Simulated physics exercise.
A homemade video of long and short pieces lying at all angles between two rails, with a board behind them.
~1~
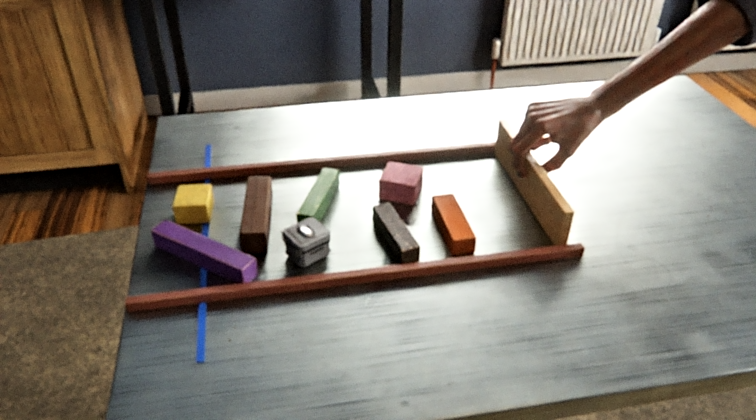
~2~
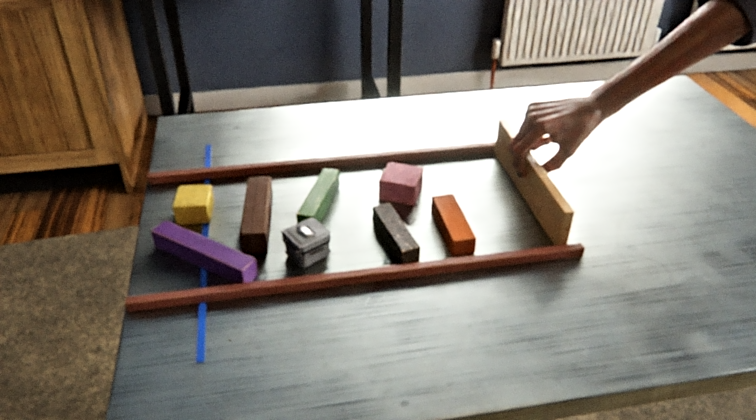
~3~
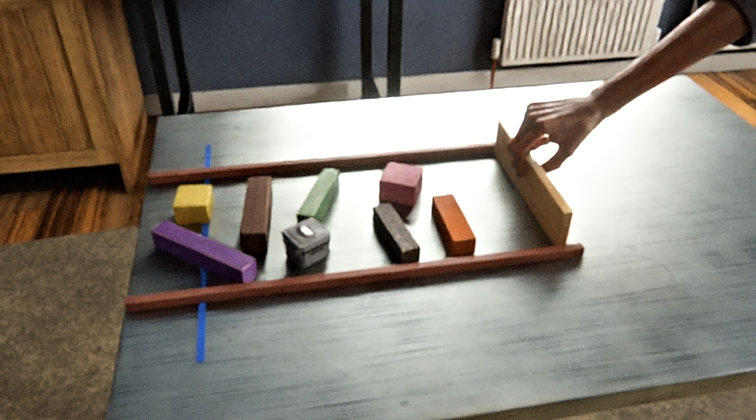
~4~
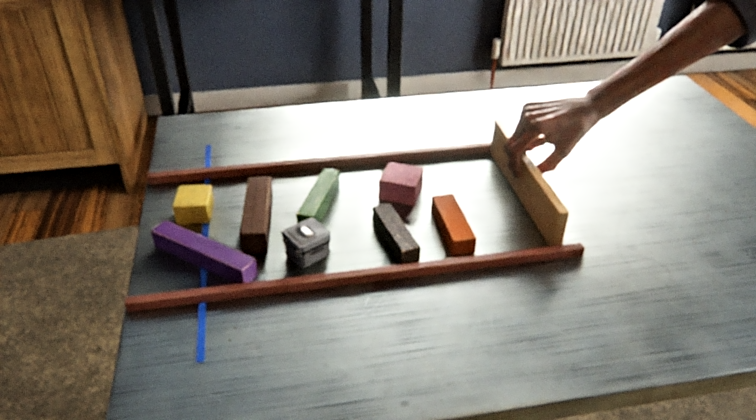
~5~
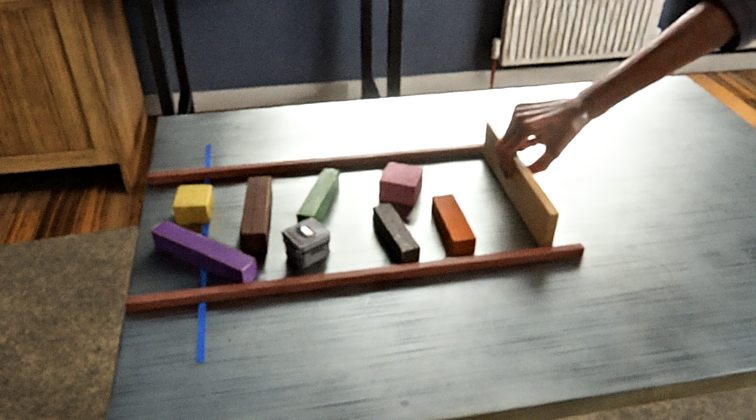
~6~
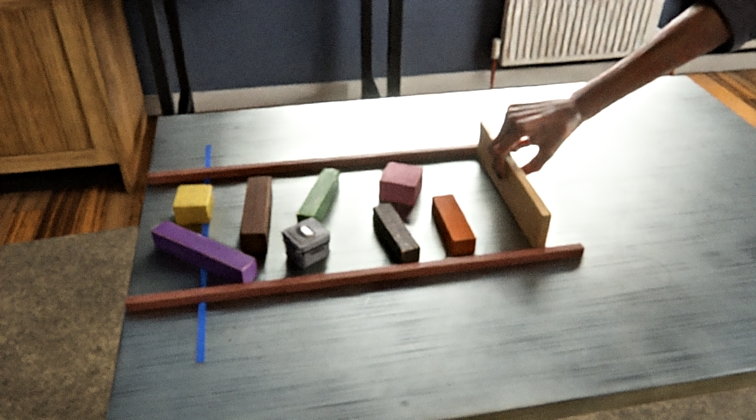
A hand held a wooden board upright between two reddish rails on a table, then slid it slightly left, while the scattered colored blocks and small grey object in front of it stayed still.
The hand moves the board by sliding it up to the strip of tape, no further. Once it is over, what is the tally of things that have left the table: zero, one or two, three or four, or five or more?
A tally of three or four.
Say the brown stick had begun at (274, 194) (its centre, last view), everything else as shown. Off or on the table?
It tumbles off.
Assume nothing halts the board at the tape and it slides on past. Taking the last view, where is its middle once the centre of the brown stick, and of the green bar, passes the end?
The middle is at (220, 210) when it's the brown stick, and at (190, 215) when it's the green bar.
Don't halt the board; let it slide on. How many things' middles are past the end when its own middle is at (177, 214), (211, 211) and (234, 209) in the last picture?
The counts are 5, 3 and 2, in that order.
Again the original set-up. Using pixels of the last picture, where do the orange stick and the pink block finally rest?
(191, 252) and (184, 211), roughly.
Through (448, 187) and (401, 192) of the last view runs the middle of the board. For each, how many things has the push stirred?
Moved so far: 1, later 3.
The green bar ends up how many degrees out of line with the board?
I'd put it at about 10°.
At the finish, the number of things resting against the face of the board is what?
At rest, 2 are in contact.
A little later, none off yet; yellow block at rest near (194, 204); purple bar at rest near (204, 252); brown stick at rest near (258, 214).
When it is over, the number that fall off is three or four; down, brown stick, purple bar and yellow block.
